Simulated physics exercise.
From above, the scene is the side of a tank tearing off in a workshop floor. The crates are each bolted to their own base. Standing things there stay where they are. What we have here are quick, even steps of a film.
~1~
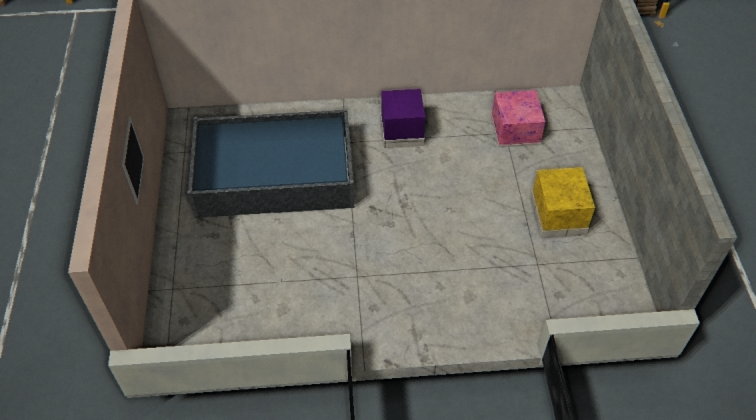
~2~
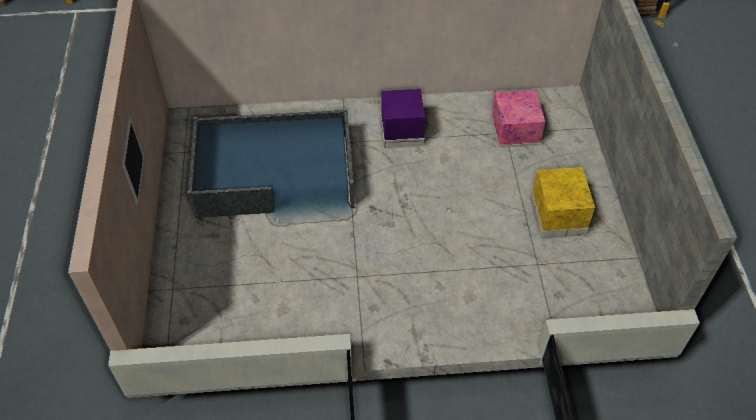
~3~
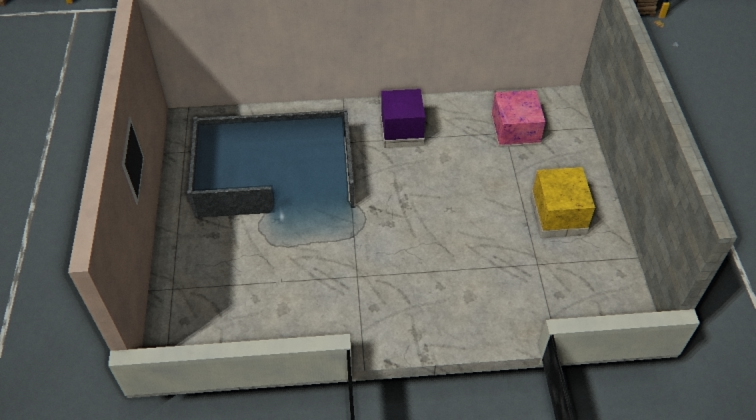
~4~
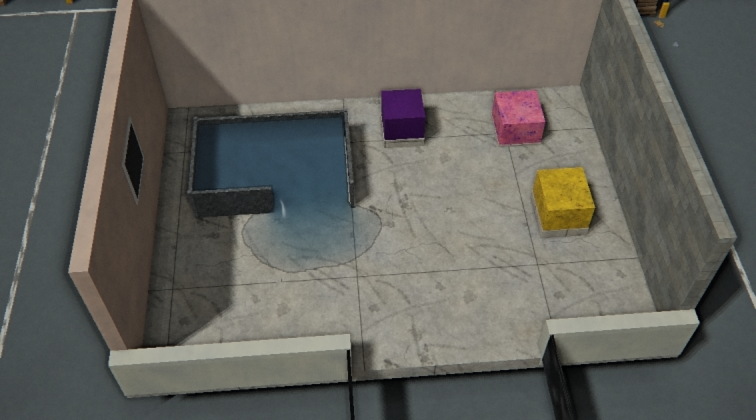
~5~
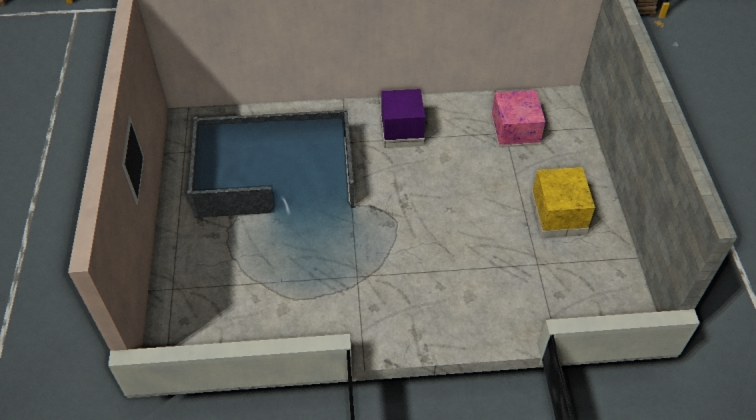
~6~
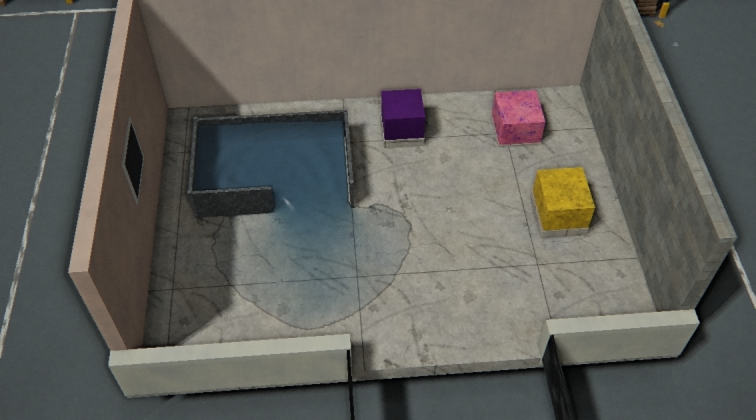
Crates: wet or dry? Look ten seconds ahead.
Outcome: Yellow crate: Remains dry. Purple crate: Remains dry. Pink crate: Remains dry.
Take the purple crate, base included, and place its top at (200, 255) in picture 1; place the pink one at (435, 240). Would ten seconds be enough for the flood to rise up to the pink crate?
Then: The pink one is soaked.
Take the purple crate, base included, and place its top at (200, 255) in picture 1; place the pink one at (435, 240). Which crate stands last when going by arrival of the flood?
Last: The crate marked yellow.
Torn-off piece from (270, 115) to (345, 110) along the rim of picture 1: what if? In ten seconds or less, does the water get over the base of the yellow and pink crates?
Taking them in turn, the yellow one is left untouched, and the pink one is swamped.
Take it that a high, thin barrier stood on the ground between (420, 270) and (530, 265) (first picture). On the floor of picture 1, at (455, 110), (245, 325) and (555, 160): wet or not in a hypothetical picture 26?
One by one: Spared, soaked, spared.
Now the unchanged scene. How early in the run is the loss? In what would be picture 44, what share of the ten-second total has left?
Estimate: Some 75 %.
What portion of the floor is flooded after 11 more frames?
Some 30 per cent.
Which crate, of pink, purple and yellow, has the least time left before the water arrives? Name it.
First to get wet: The one in yellow.
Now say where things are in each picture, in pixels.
In the first picture, still water in the water tank at (272, 153).
In the second picture, the front is at (272, 216), out from the gap at (312, 201).
In the third picture, water pours out at (312, 202) and has run to (272, 239).
In the fourth picture, the front is at (286, 267), out from the gap at (312, 202).
In the fifth picture, water pours out at (312, 202) and has run to (294, 294).
In the sixth picture, the front is at (303, 323), out from the gap at (312, 202).
A moment on, water covers 25 % of the floor; the yellow crate not reached, the purple crate not reached, the pink crate not reached.
Next, water covers 30 % of the floor; the yellow crate not reached, the purple crate not reached, the pink crate not reached.
Then, water covers 45 % of the floor; the yellow crate water round its plinth, the purple crate not reached, the pink crate not reached.
Later, water covers 50 % of the floor; the yellow crate water round its plinth, the purple crate not reached, the pink crate not reached.
In the end, water covers 70 % of the floor; the yellow crate stayed above the water, the purple crate stayed above the water, the pink crate stayed above the water.
